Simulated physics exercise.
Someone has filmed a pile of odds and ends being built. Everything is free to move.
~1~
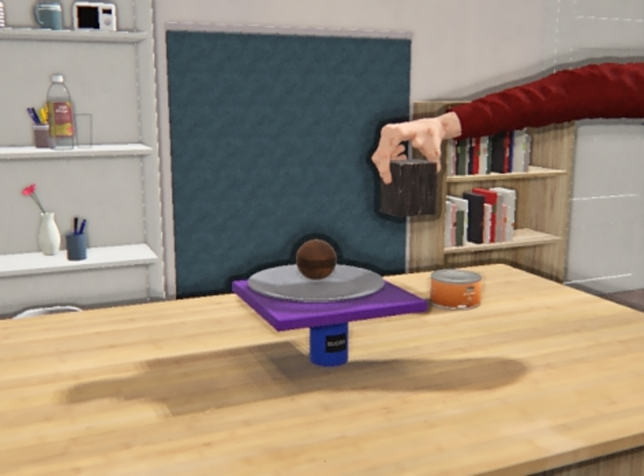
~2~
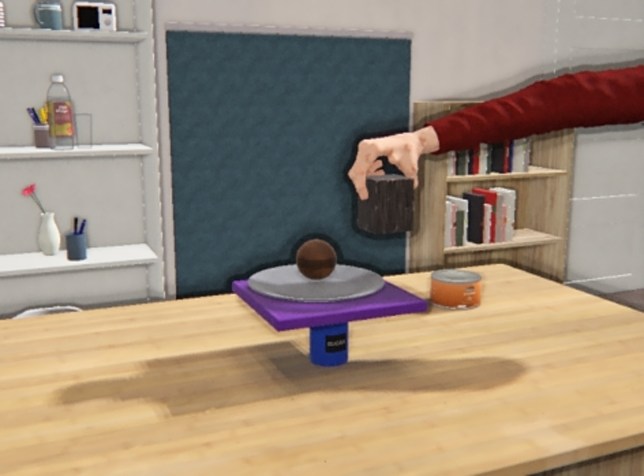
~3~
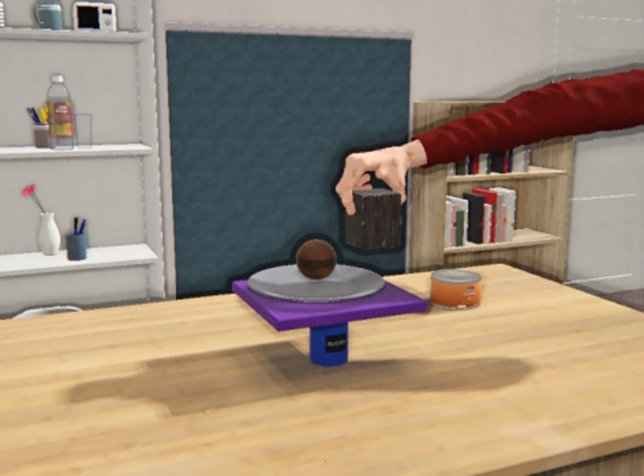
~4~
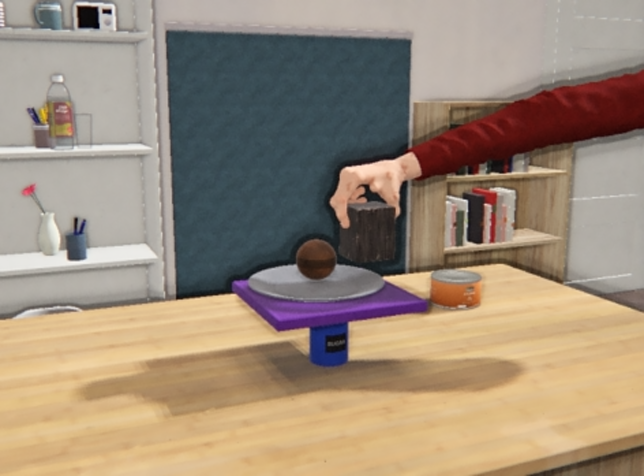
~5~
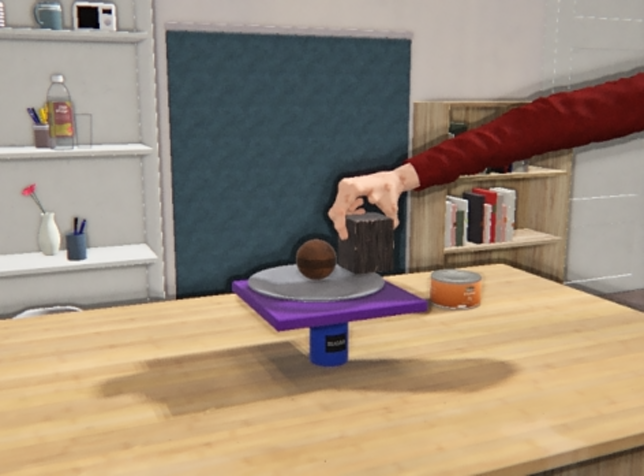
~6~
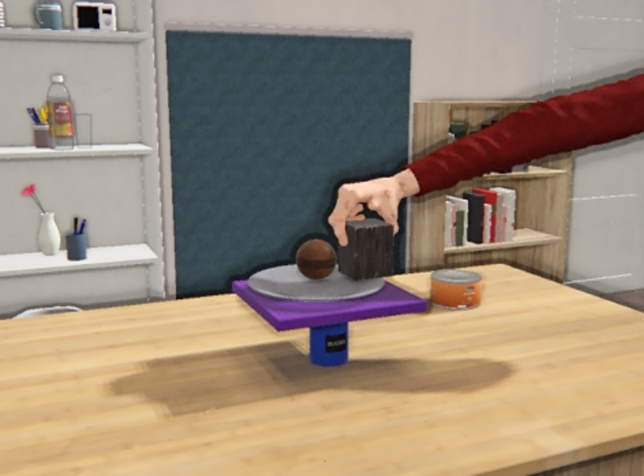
A hand in a red sleeve moved a black block leftward and lowered it onto the right side of a grey plate, beside a brown ball, above a purple tray balanced on a blue jar.
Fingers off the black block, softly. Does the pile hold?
Outcome: The pile stays up.
Then, 0.20 s on from there, no change.
Then, 0.60 s on from there, black block resting near (366, 250).
In the end, all 6 unmoved. At the end, from the last picture's camera, black block near (366, 250). The pile holds.
